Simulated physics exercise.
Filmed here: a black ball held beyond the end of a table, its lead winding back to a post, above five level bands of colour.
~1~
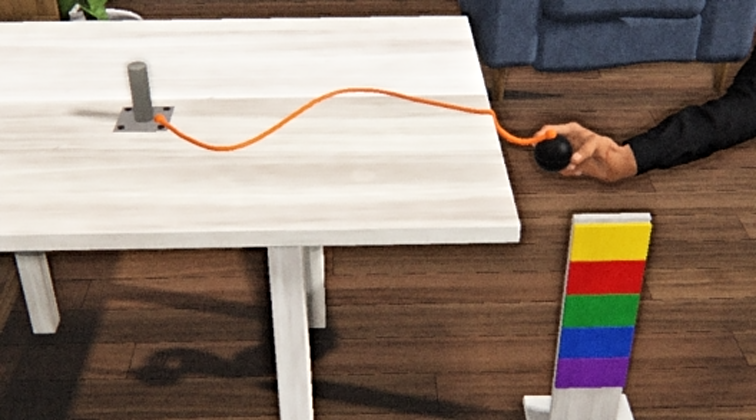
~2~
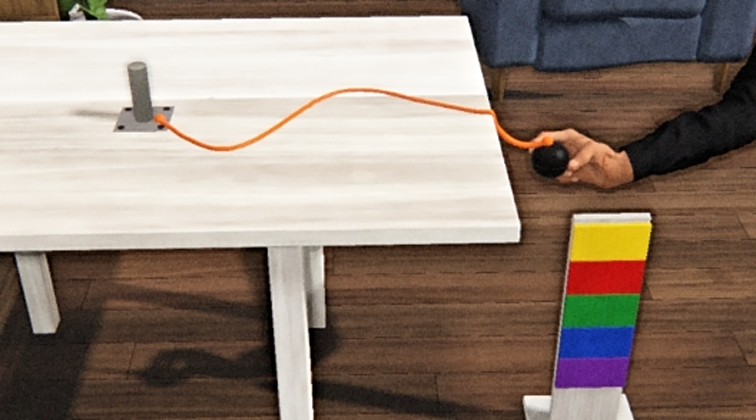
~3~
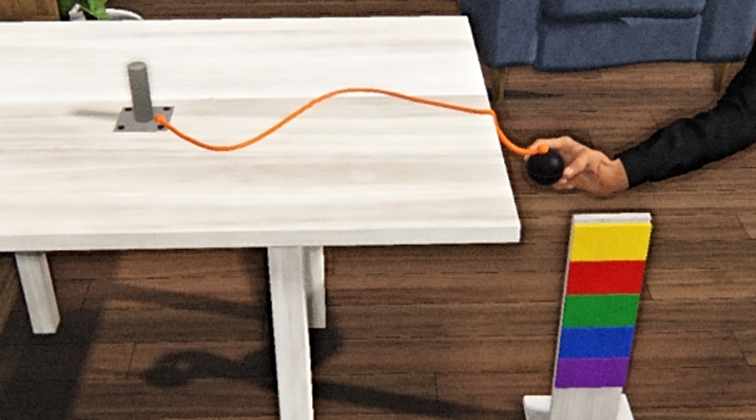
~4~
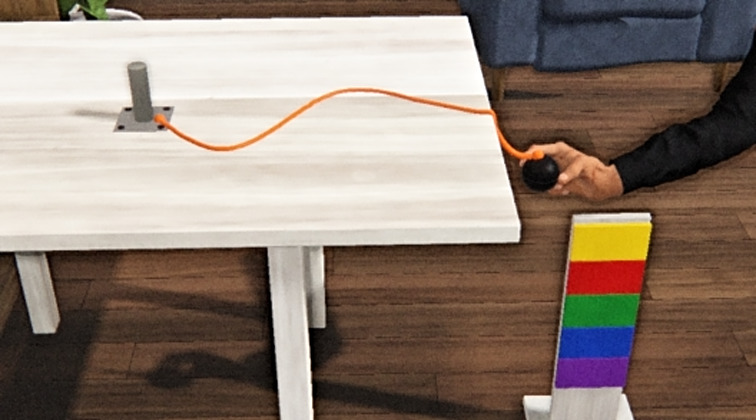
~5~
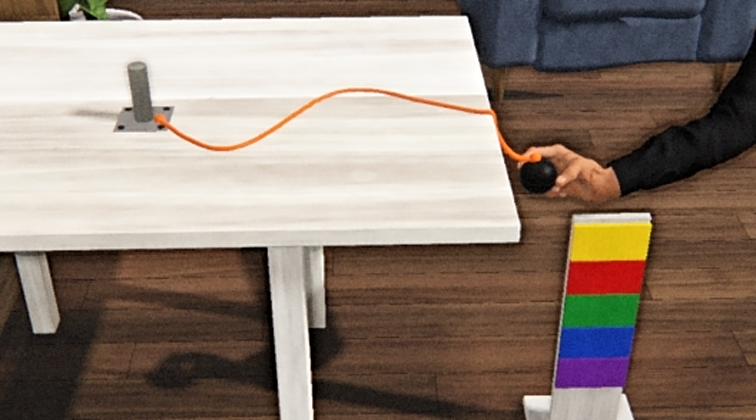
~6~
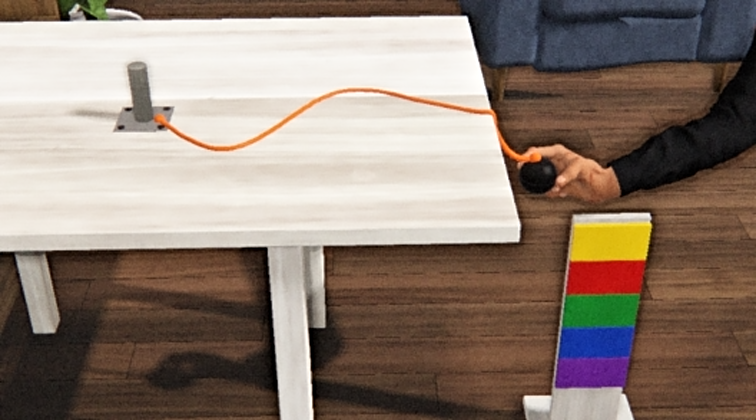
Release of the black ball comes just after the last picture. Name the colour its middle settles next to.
Its middle settles next to red.
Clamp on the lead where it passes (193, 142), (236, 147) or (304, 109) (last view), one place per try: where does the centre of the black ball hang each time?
Expect roughly (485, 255) for the first, (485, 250) for the second and (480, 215) for the third.
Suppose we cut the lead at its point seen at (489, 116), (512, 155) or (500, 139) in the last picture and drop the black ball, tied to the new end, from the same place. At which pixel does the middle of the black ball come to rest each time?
Respectively (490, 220), (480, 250) and (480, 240).
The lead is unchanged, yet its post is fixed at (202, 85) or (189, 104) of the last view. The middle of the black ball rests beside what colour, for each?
It comes out green the first time and green the second time.
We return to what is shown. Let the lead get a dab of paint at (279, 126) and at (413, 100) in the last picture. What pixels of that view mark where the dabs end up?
First near (327, 117), second near (493, 130).
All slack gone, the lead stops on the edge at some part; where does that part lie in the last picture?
At (407, 98).
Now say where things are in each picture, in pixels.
The first frame shows black ball (553, 153); yellow (611, 244); red (606, 278); green (601, 312); blue (596, 344); purple (592, 374).
The second frame shows black ball (550, 160); lead through (184, 137) (259, 138) (313, 103) (388, 93) (475, 112).
The third frame shows black ball (546, 167).
The fourth frame shows black ball (541, 173); lead through (184, 137) (259, 138) (313, 103) (388, 93) (475, 112).
The fifth frame shows black ball (538, 176).
The sixth frame shows black ball (538, 176); lead through (184, 137) (259, 138) (313, 103) (388, 93) (475, 112).
Early on, ball near (492, 259); level with red.
Midway, ball near (494, 278); level with red.
Finally, ball near (489, 278); level with red. Its middle rests at the red band.
